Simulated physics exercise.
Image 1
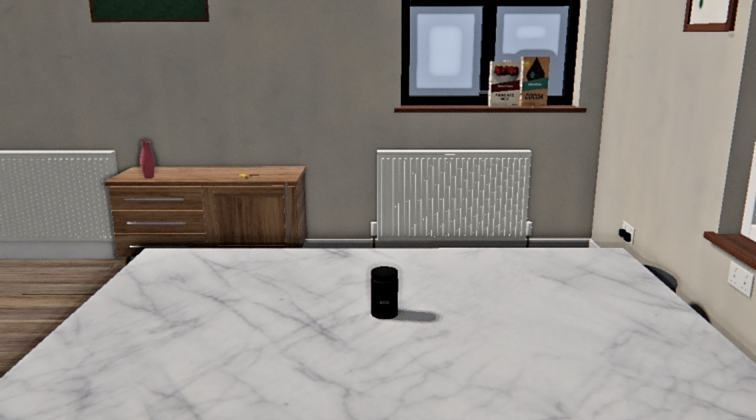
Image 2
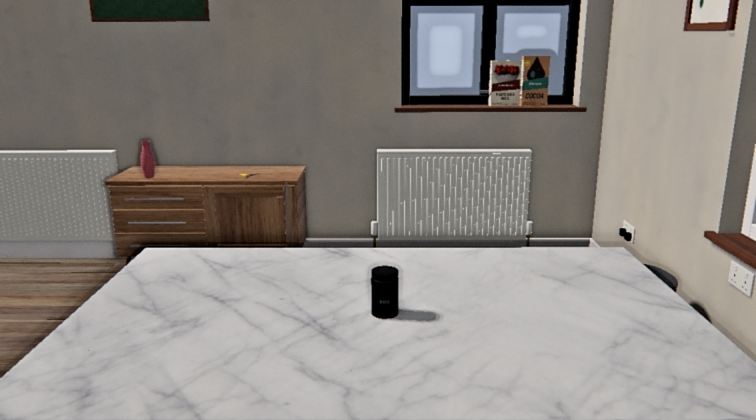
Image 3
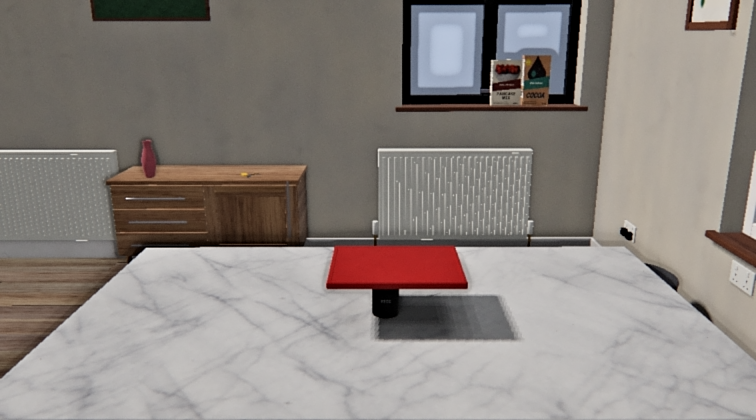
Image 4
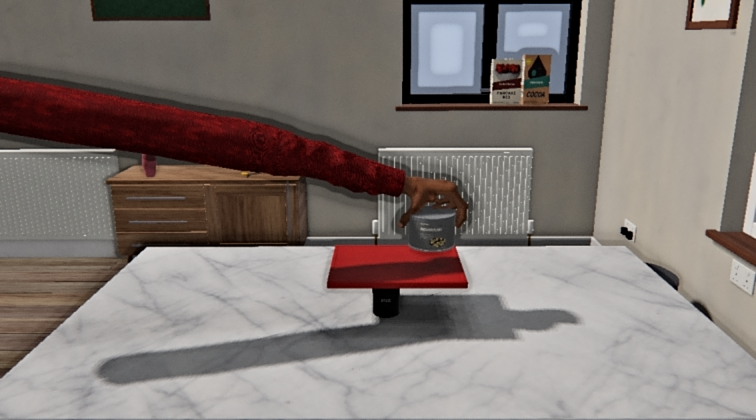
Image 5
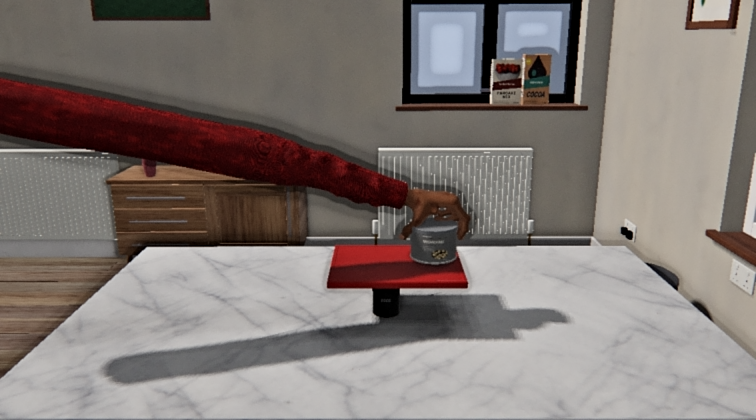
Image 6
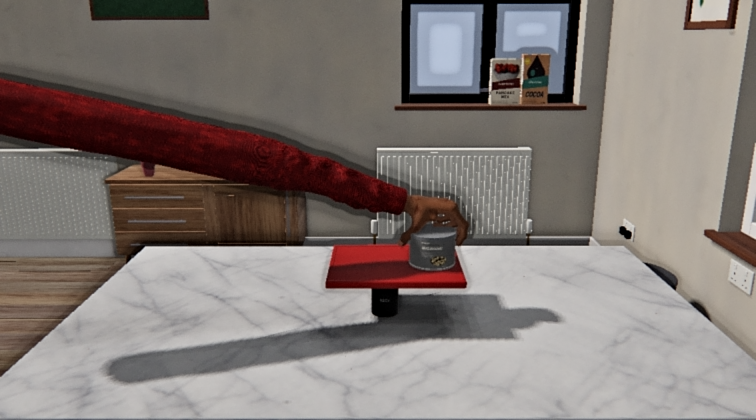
A red lid appeared on top of a small black cylinder on a marble table, then a red-sleeved arm reached in from the left and lowered a grey tub onto the lid's right side.
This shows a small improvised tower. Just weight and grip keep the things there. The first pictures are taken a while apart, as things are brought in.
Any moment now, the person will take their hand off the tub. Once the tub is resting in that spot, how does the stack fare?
Looks to me like it is not stable after that.
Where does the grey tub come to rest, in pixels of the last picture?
It ends up close to (471, 292).
Then, 0.30 s after the last picture, grey tub now fallen; red lid tipped 38° from how it was.
Then, 0.40 s after the last picture, red lid tipped 53° from how it was.
Then, 0.50 s after the last picture, red lid tipped 45° from how it was.
Then, 1.50 s after the last picture, red lid tipped 42° from how it was.
At rest, fallen, grey tub; tipped over in the stack, red lid; black jar in place. Seen from the same camera at the end, grey tub near (471, 292). The stack gives way.
